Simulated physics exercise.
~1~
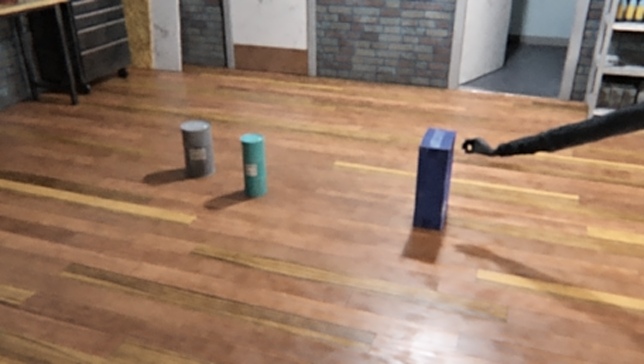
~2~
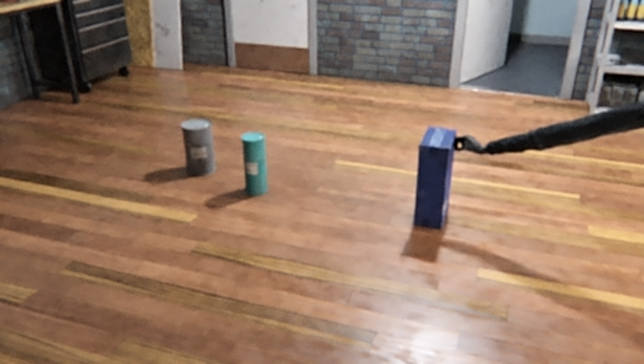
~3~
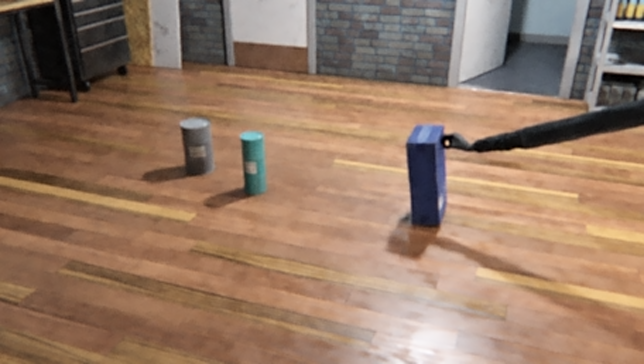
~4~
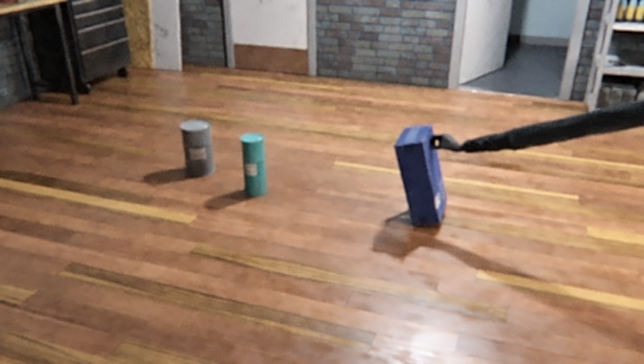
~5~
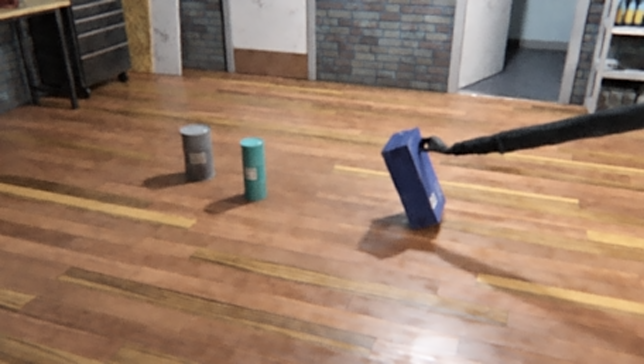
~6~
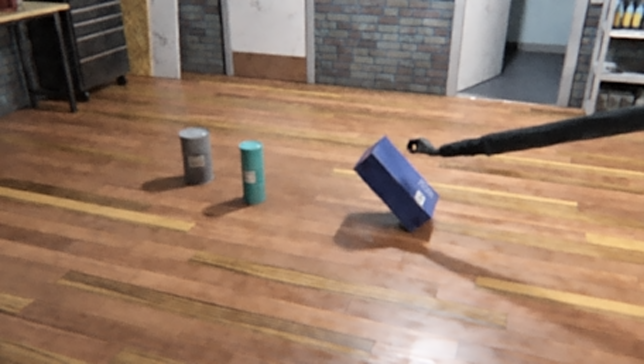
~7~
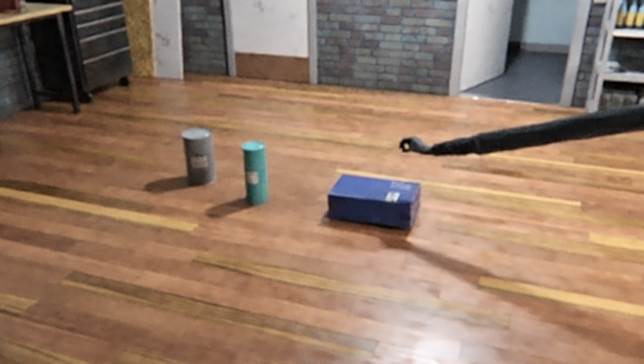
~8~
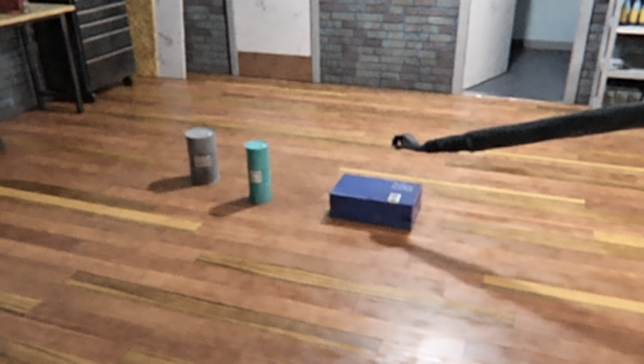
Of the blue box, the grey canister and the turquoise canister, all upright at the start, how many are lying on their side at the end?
One of them is lying on its side at the end, the blue box.
